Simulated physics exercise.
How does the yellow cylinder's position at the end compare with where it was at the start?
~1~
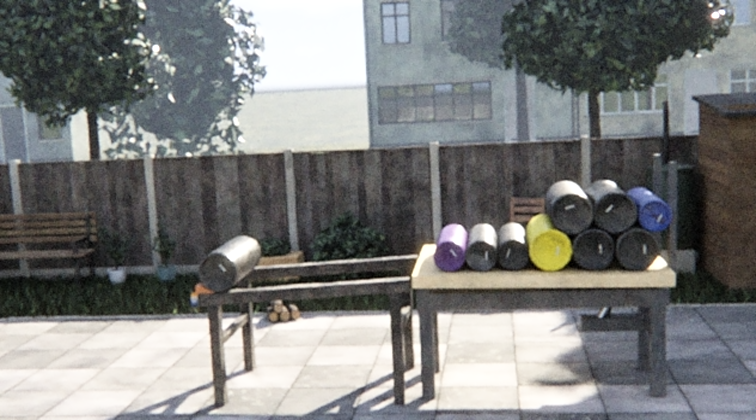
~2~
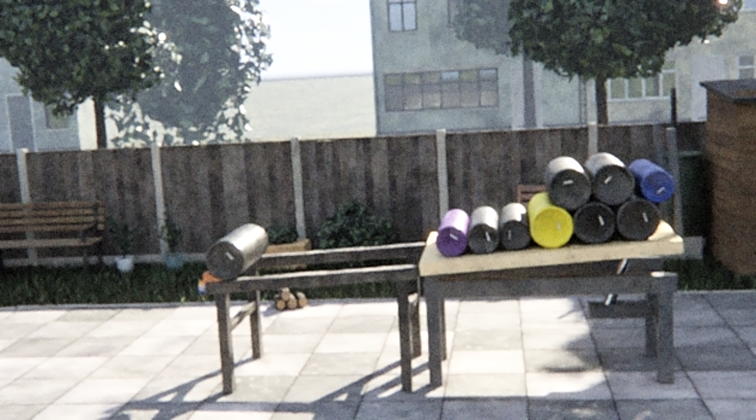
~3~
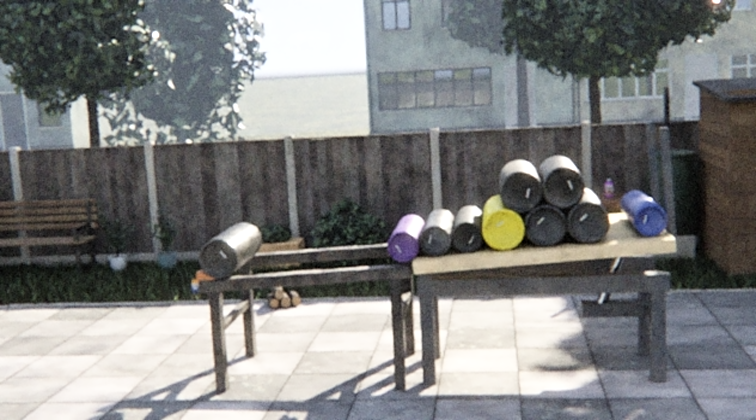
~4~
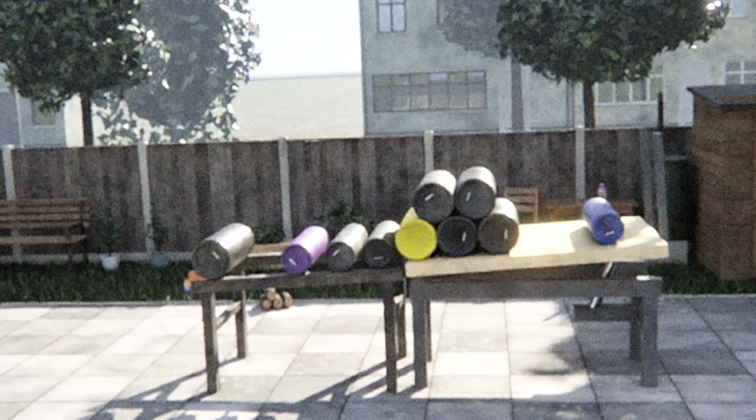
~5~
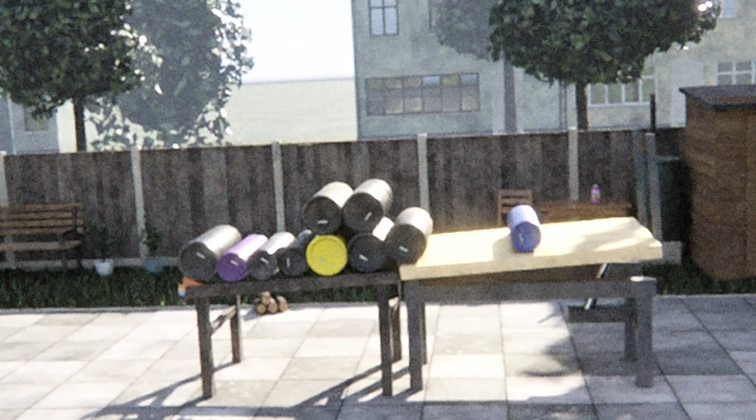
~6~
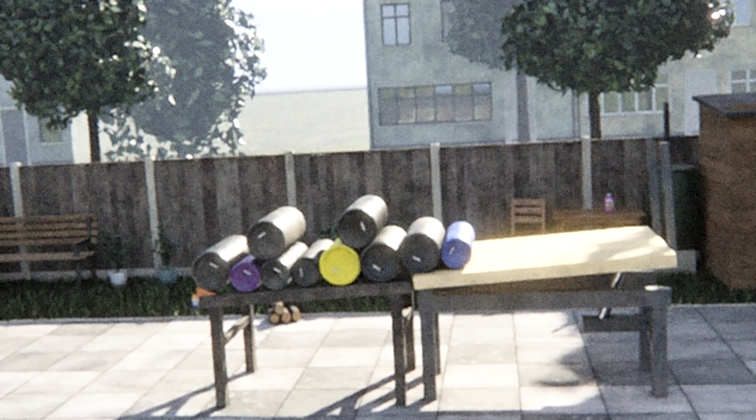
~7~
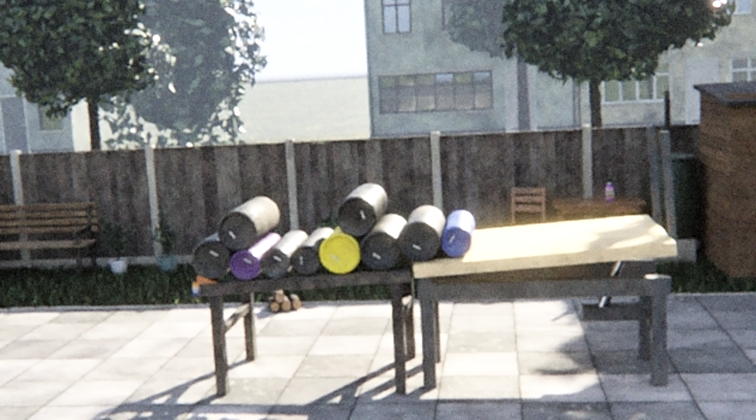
It starts on the pale deck at the right, in the bottom row of the pile. By the end it is further left, resting on the rack among the other cylinders.
